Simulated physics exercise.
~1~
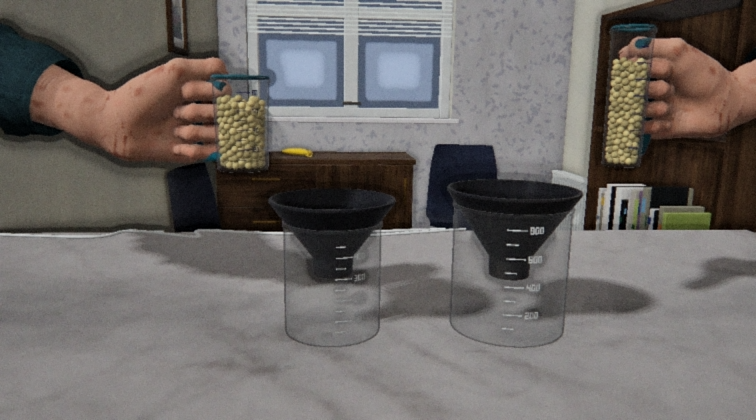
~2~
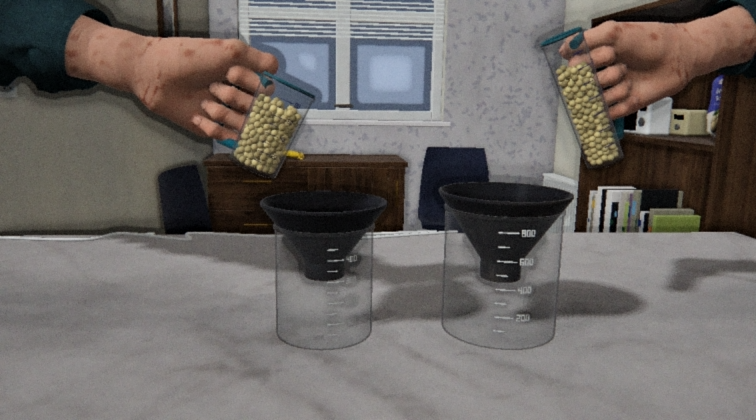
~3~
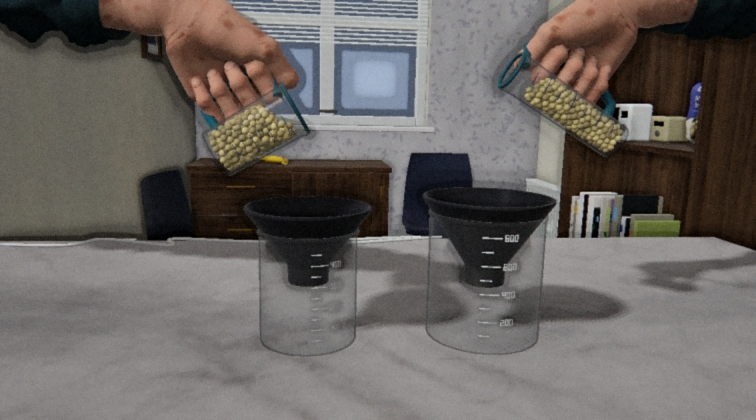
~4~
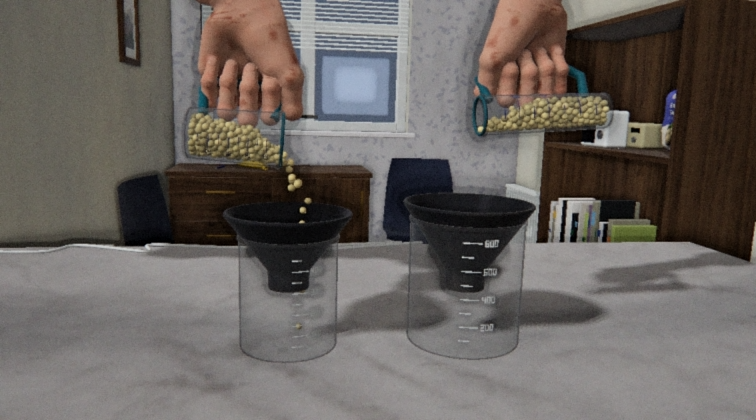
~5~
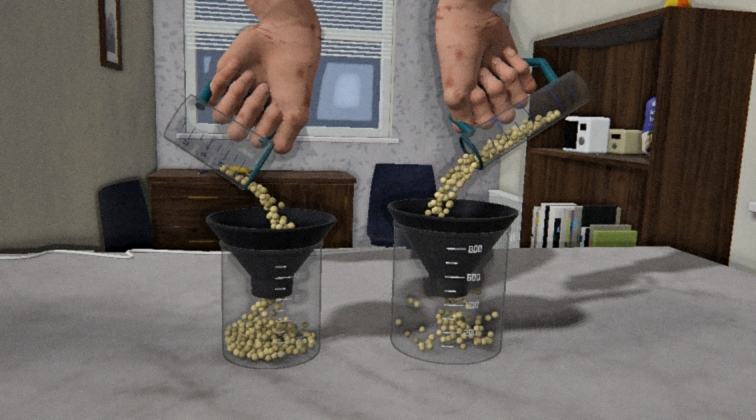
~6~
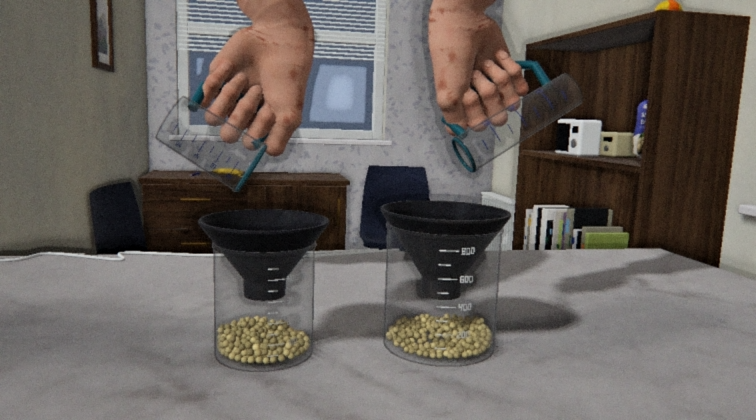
Two hands tipped clear cups of pale yellow beads over black funnels set in clear jars, the left one spilling first and the right soon after, until both cups and funnels had emptied and all the beads lay at the bottom of the jars.
